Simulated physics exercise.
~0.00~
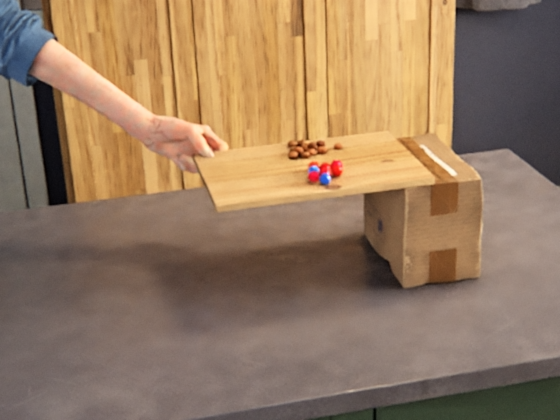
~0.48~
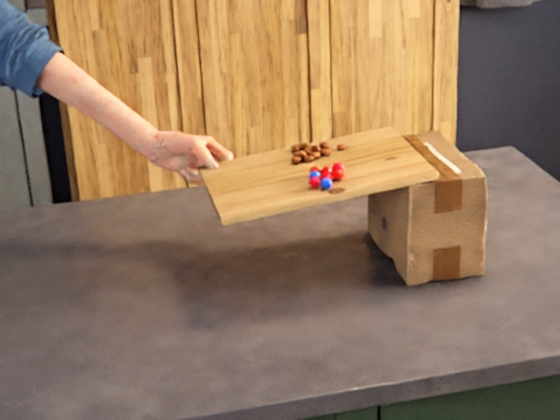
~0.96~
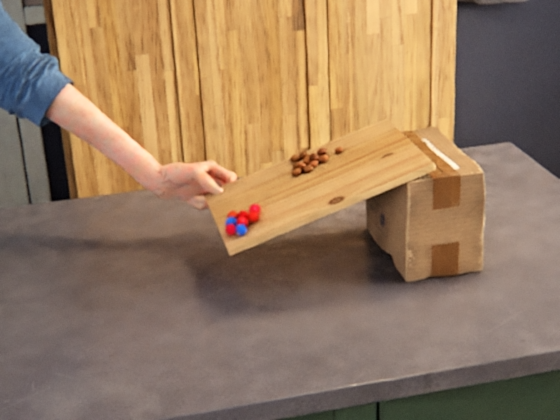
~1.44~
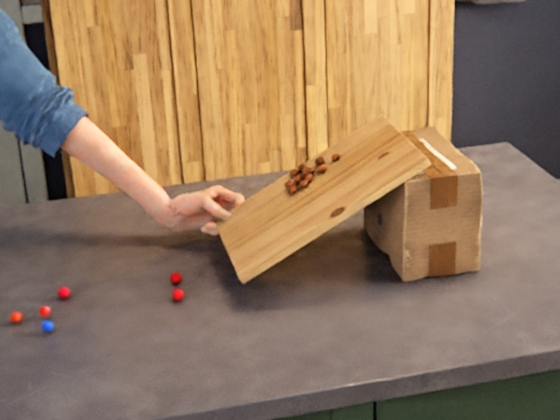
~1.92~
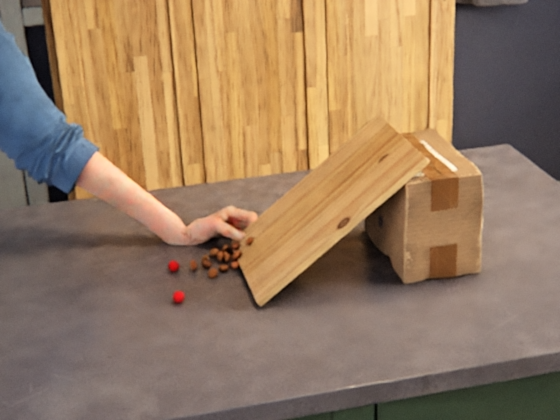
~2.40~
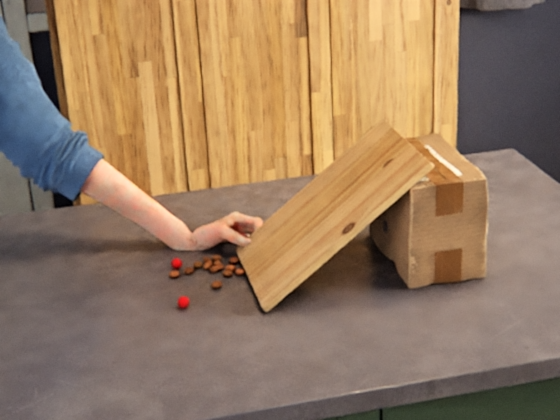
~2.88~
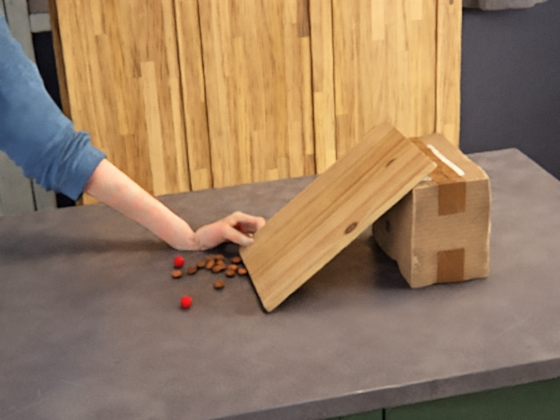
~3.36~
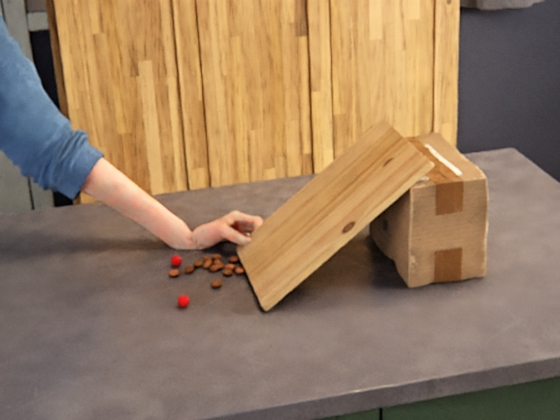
A tilting board sends red and blue balls rolling far, then brown pieces to its foot.
